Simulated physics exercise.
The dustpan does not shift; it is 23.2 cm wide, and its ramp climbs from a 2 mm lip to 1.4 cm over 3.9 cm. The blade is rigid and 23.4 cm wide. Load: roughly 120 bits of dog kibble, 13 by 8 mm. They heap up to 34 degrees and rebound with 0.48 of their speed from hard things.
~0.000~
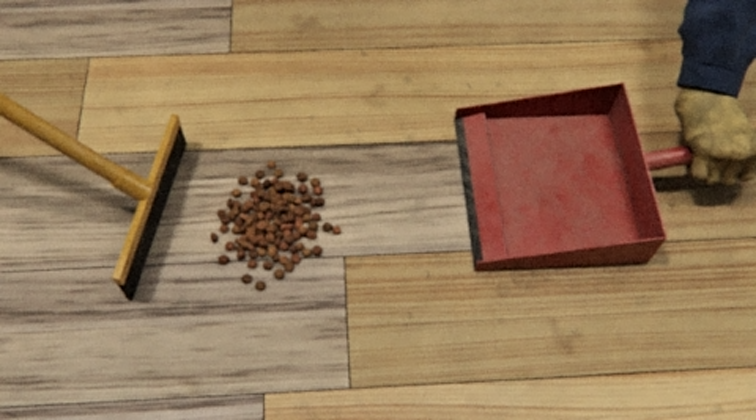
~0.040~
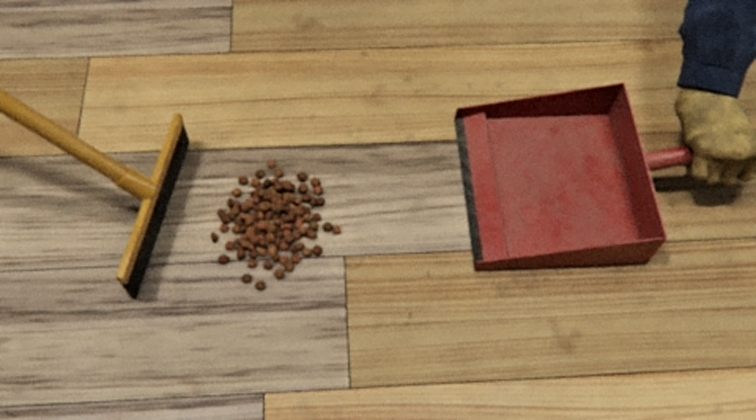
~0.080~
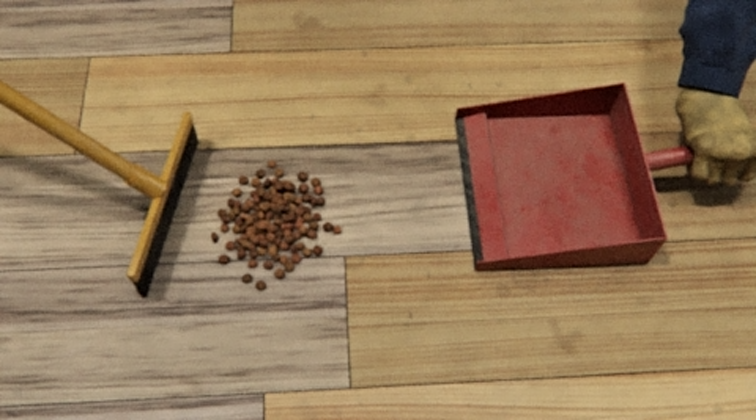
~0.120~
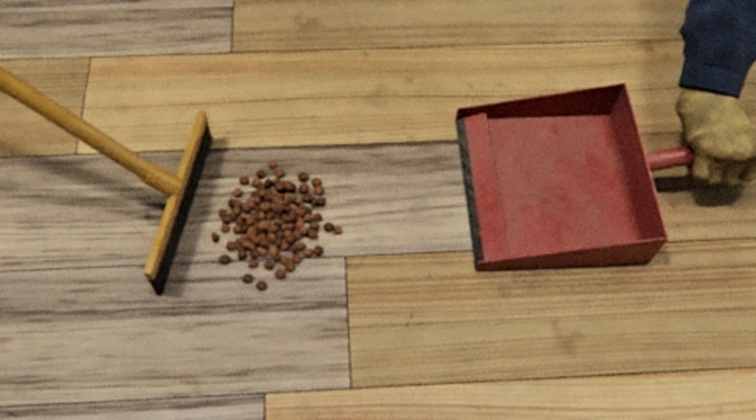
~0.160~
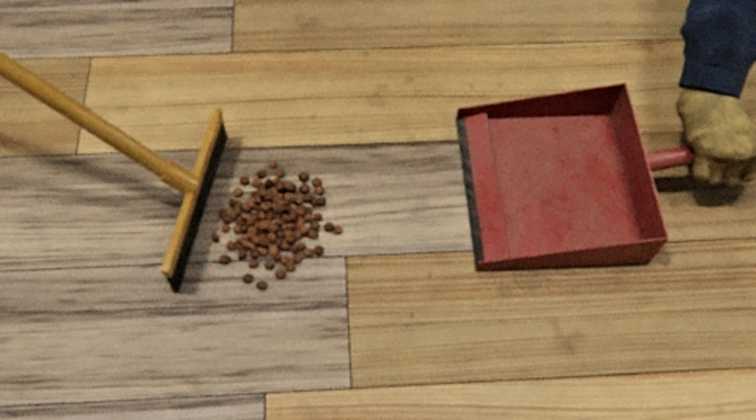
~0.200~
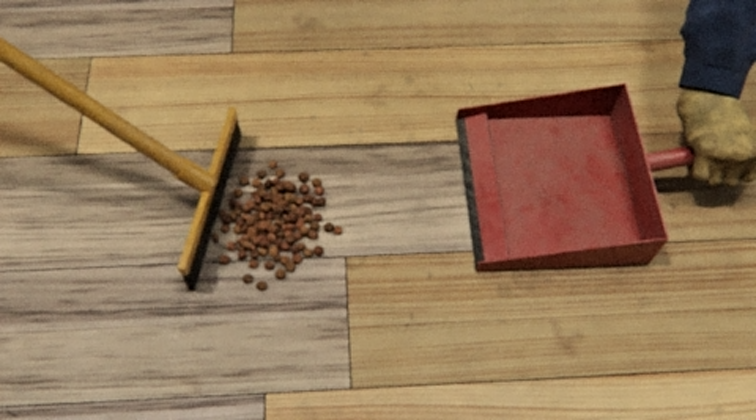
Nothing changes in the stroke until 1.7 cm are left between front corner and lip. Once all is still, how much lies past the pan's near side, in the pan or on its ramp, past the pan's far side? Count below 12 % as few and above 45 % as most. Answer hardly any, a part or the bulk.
Near side: A part, pan: Hardly any, far side: Hardly any.
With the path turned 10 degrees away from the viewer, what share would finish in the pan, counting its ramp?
Then about 0 per cent.
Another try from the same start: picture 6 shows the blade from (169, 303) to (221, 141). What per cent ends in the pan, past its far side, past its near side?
Pan 0, far 0, near 65.
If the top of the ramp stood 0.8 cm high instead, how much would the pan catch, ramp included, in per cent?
It would be near 5 per cent.
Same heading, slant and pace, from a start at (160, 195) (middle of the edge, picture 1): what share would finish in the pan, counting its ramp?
About 5 per cent.
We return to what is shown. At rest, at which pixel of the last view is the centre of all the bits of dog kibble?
At about (447, 216).
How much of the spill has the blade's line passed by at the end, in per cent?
Roughly 15 per cent.
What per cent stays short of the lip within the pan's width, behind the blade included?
Roughly 80 per cent.
After 0.49 s, middle of the blade 19 cm from the lip; 0 % over the lip, far side 0 %, near side 5 %.
After 0.68 s, middle of the blade 10 cm from the lip; 0 % over the lip, far side 0 %, near side 10 %.
Then, at 0.99 s, middle of the blade 4 cm from the lip; 5 % over the lip, far side 0 %, near side 15 %.
By 1.3 s all is still; near side 15 %, pan 5 %, far side 0 %, in front of the lip or behind the blade 80 %.
